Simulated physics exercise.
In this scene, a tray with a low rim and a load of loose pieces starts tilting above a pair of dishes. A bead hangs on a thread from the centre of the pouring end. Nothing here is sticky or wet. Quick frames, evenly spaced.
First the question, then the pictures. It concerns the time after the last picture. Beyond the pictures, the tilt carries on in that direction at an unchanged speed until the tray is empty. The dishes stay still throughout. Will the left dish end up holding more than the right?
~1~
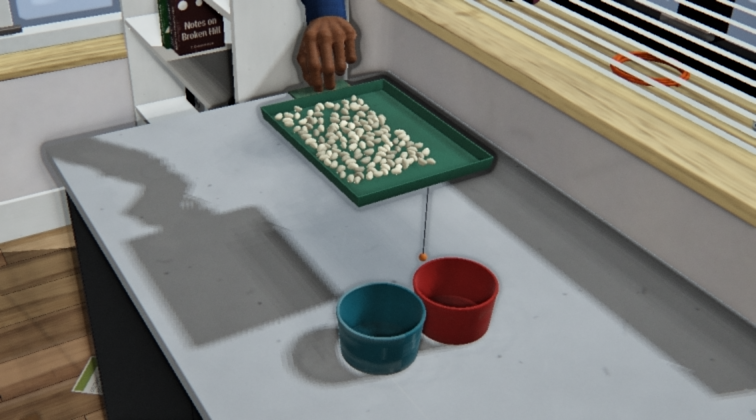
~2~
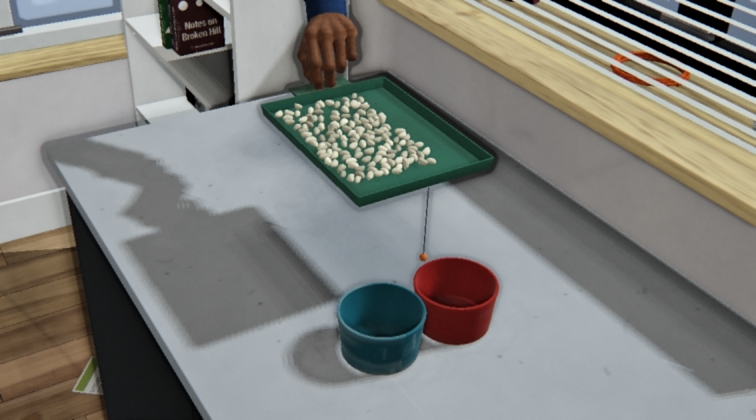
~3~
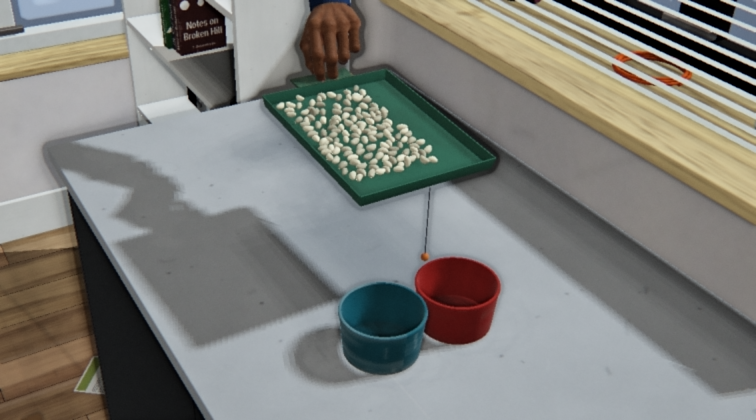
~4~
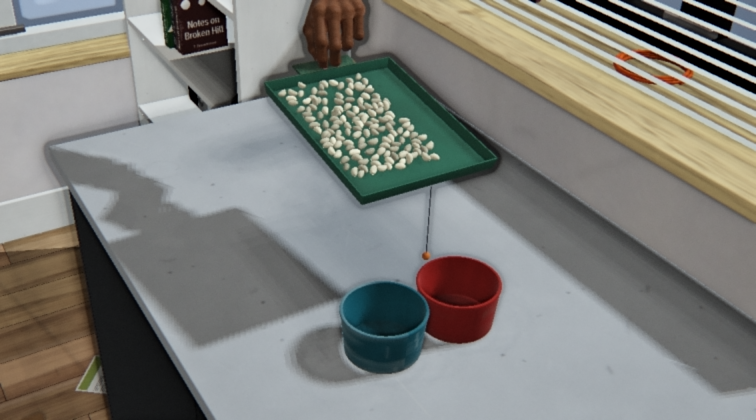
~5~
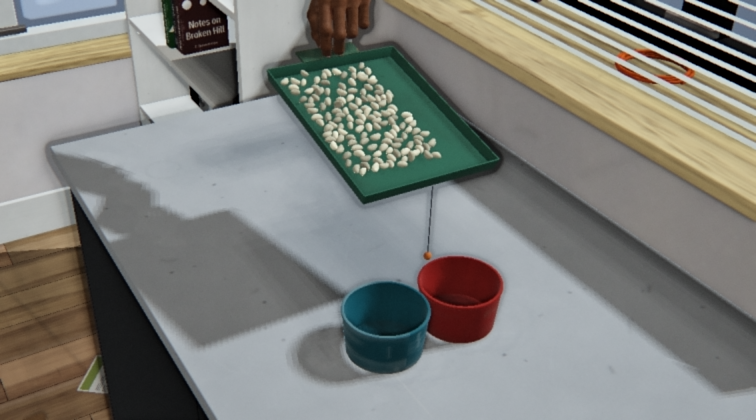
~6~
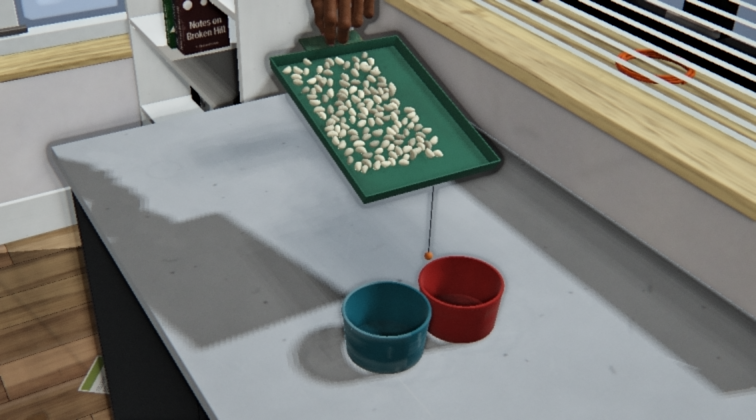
Dish on the right.
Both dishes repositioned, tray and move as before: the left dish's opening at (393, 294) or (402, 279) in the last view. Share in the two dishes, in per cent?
Result, in turn: 70 %, 40 %.
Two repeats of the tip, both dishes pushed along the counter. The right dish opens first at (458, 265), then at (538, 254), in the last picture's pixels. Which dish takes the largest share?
For the first position it is the one at right; for the second, the one at left.
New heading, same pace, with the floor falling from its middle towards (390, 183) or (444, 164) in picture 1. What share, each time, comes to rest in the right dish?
Roughly 20 percent first and 40 percent second.
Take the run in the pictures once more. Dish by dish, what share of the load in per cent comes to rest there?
Result - left dish: 10 %; right dish: 50 %.
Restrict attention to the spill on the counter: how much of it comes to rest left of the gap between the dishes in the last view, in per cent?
Around 10 %.
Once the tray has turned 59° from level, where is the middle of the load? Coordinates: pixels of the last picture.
The centre of the load shows up near (428, 160) in the last view.
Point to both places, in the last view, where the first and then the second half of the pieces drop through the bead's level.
At (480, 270) for the first part, then at (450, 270) for the others.
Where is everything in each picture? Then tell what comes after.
Corners of the pouring end at (359, 195) and (490, 157), level; middle of the load at (355, 138), white beans; left dish at (403, 351); right dish at (479, 321); bead on its thread at (423, 257), in the first frame.
Corners of the pouring end at (360, 195) and (491, 157), level; middle of the load at (356, 137), in the second frame.
Corners of the pouring end at (361, 195) and (493, 157), tipped barely, level across its low end; middle of the load at (358, 132), in the third frame.
Corners of the pouring end at (363, 194) and (494, 157), tipped a little, level across its low end; middle of the load at (360, 124), in the fourth frame.
Corners of the pouring end at (366, 194) and (496, 158), tipped a little, level across its low end; middle of the load at (362, 118), in the fifth frame.
Corners of the pouring end at (367, 194) and (498, 159), tipped clearly, level across its low end; middle of the load at (365, 112); left dish at (409, 349); right dish at (484, 320), in the sixth frame.
Soon, tray tipped steeply; nearly all on the tray; a stray few in the air.
A while on, tray tipped right over; most on the tray; a stray few in the left dish; a small part in the right dish; a small part outside both.
Towards the end, tray tipped past a quarter turn; a small part in the left dish; about half in the right dish; about a third outside both.
Finally, tray tipped past a quarter turn; a small part in the left dish; about half in the right dish; about a third outside both.
